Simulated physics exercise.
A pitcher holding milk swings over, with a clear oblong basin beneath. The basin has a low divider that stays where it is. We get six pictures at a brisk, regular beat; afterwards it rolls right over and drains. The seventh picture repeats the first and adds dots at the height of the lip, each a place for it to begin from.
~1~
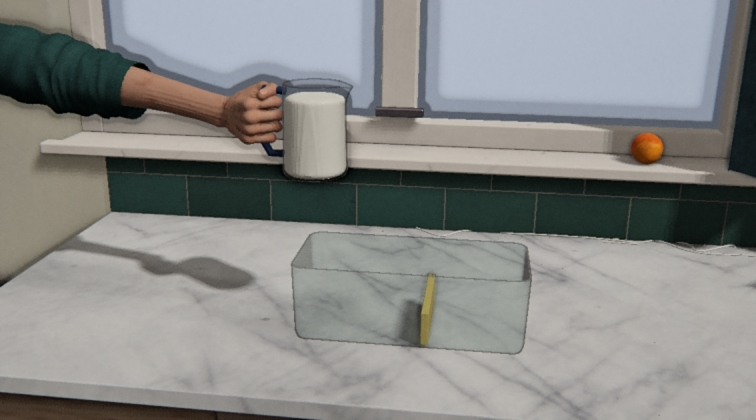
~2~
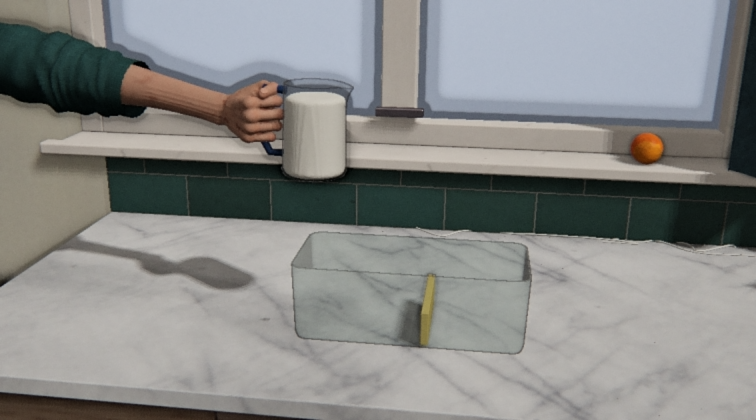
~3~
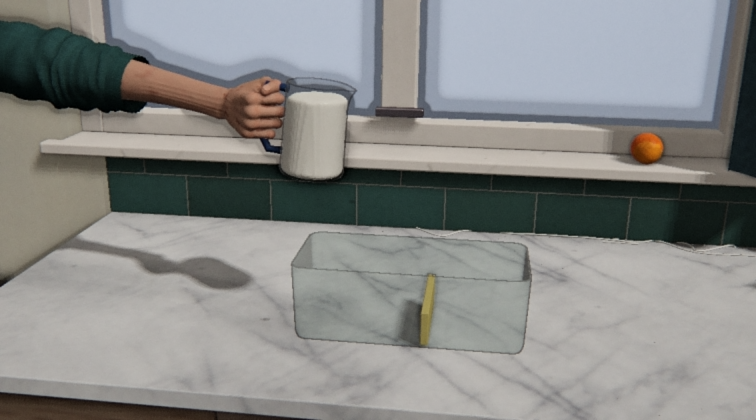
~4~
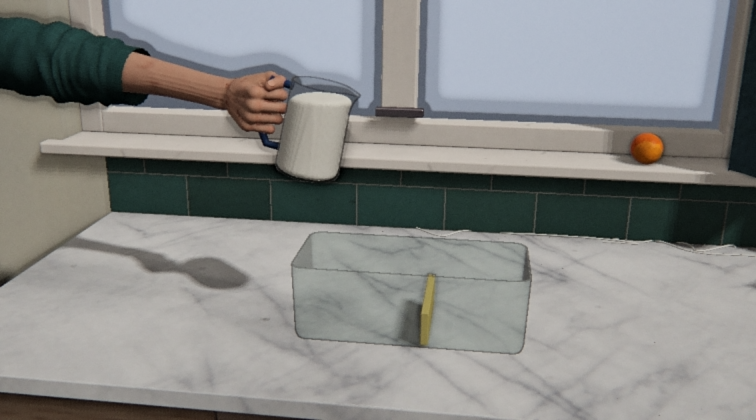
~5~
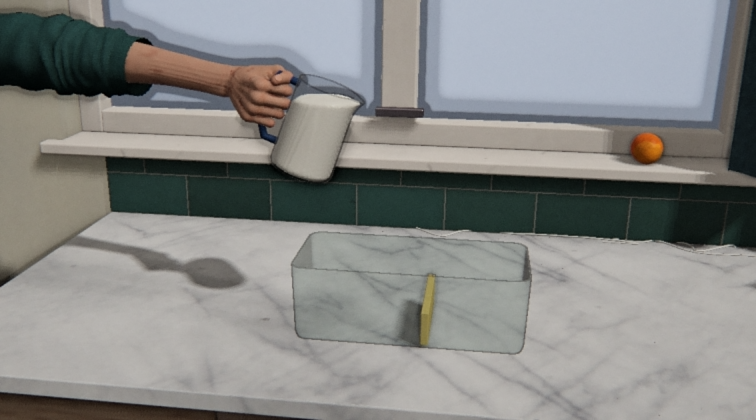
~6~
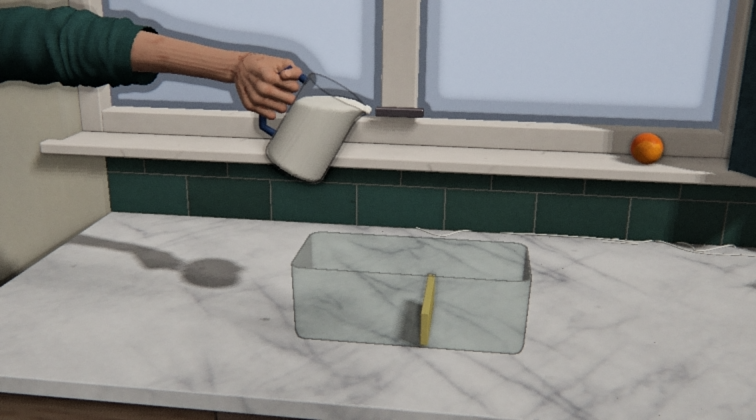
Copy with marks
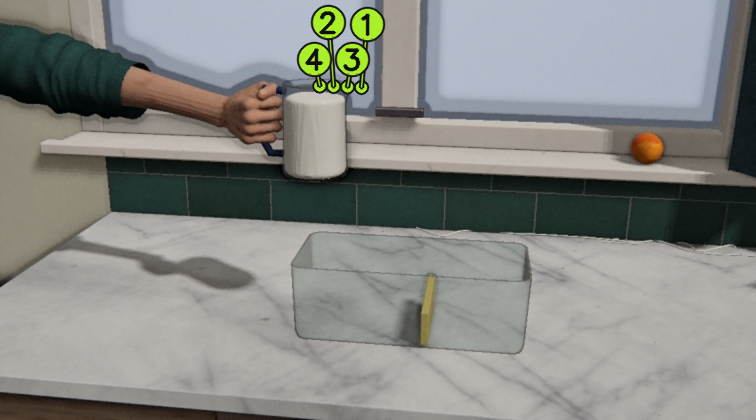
A hand gradually tilts a pitcher of milk rightward above a clear basin on a marble counter.
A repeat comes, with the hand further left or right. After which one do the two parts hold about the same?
It is 1.
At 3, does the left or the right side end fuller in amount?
More ends on the left.
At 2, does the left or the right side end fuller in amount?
More ends on the left.
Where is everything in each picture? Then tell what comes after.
In the first picture, upright, lip at (351, 87); basin from (295, 335) to (524, 352); top of the wall at (428, 293); nothing has left yet.
In the second picture, upright, lip at (352, 88); nothing has left yet.
In the third picture, tipped about 5°, lip at (355, 90); nothing has left yet.
In the fourth picture, tipped about 12°, lip at (359, 95); nothing has left yet.
In the fifth picture, tipped about 20°, lip at (364, 103); nothing has left yet.
In the sixth picture, tipped about 30°, lip at (368, 112); nothing has left yet.
On the marked copy, 1 at (361, 87); 2 at (333, 86); 3 at (347, 86); 4 at (319, 86).
For dot 1, about 48 % ends left of the wall and 50 % right of it.
For dot 2, about 94 % ends left of the wall and 3 % right of it; 3 % is lost outside.
For dot 3, about 85 % ends left of the wall and 9 % right of it; 5 % is lost outside.
For dot 4, about 92 % ends left of the wall and 4 % right of it; 3 % is lost outside.
